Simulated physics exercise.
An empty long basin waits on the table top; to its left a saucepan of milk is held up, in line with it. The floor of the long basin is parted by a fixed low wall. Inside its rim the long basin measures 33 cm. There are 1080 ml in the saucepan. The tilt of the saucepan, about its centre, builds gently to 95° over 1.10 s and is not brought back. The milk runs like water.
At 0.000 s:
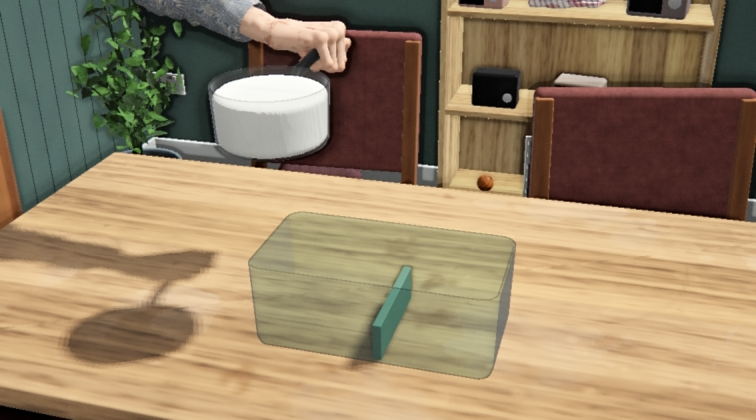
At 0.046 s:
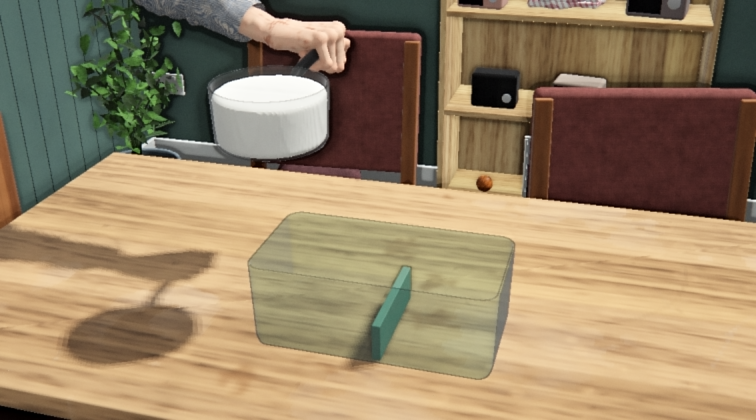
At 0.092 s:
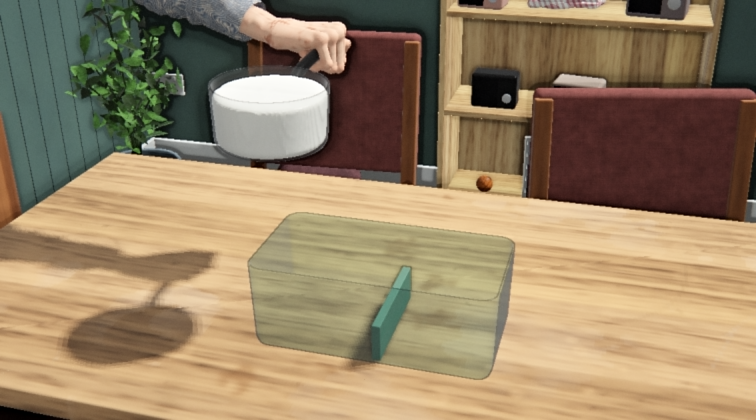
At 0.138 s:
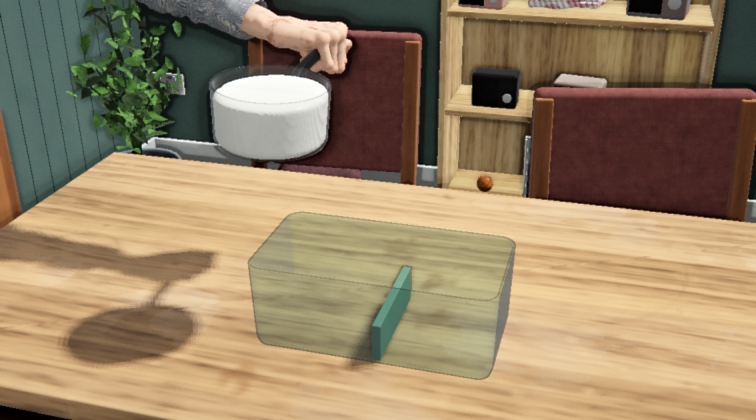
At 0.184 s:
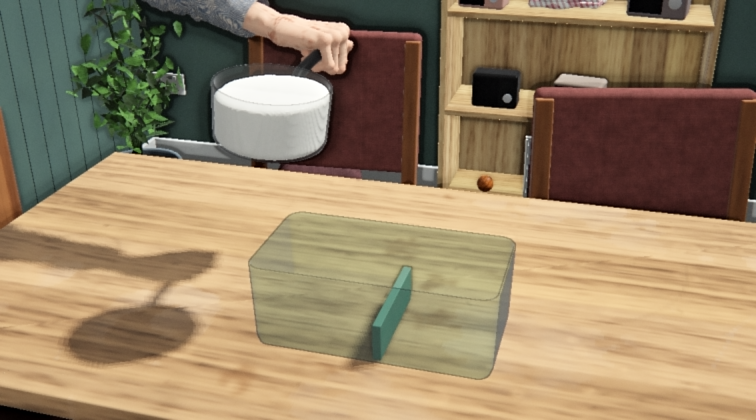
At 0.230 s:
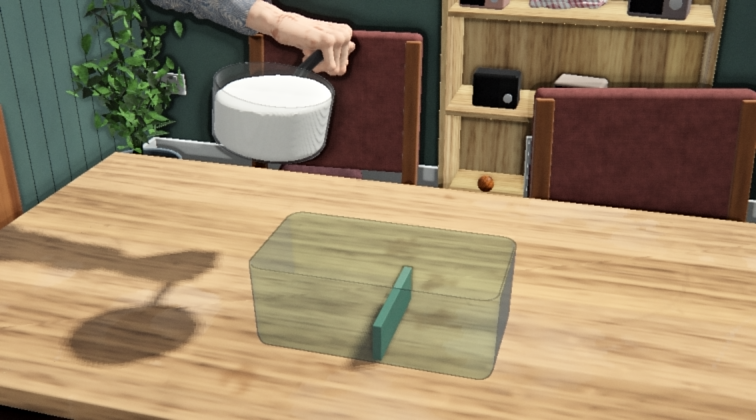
At the start, a hand holds a clear saucepan of milk level above a wooden table, up and to the left of an empty, see-through long basin with a low green wall inside. The saucepan then leans slowly and only slightly to the right, the milk staying inside while the basin remains still.
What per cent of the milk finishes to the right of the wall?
About 50 per cent.
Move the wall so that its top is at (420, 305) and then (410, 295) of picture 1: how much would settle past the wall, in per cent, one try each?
In turn about 10 and 20 per cent.
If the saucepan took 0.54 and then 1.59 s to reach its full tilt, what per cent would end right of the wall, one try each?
First 30, then 50 per cent.
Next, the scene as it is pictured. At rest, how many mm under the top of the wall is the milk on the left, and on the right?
Left about 34 mm, right about 30 mm.
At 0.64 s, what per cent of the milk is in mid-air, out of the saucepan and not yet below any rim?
Some 30 per cent.
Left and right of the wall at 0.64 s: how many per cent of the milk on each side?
Left about 4, right about 2.
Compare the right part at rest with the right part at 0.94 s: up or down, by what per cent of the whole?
The share moves up, by some 3 per cent.
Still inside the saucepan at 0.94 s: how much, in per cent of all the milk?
Some 16 per cent.
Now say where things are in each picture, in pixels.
In the first picture, it leans 0°; its right rim is at (325, 89); the milk meets the walls at (220, 87) and (325, 96); the long basin's rim runs from (270, 238) to (508, 270); the wall's top is at (393, 296).
In the second picture, it leans 0°; its right rim is at (325, 90); the milk meets the walls at (219, 87) and (325, 96).
In the third picture, it leans 2°; its right rim is at (325, 91); the milk meets the walls at (220, 87) and (325, 97).
In the fourth picture, it leans 4°; its right rim is at (326, 93); the milk meets the walls at (221, 86) and (326, 97).
In the fifth picture, it leans 6°; its right rim is at (328, 96); the milk meets the walls at (222, 87) and (328, 98).
In the sixth picture, it leans 10°; its right rim is at (330, 100); the milk meets the walls at (223, 88) and (329, 99).
By 0.64 s the tilt is 60° and 63 per cent is still to pour, 4 is left of the wall and 2 right of it.
By 0.94 s the tilt is 90° and 16 per cent is still to pour, 20 is left of the wall and 47 right of it.
By 1.26 s the tilt is 95° and 3 per cent is still to pour, 43 is left of the wall and 50 right of it.
By 1.60 s the tilt is 95° and 1 per cent is still to pour, 48 is left of the wall and 50 right of it.
At rest 49 per cent lies left of the wall, 50 right of it and 1 outside.
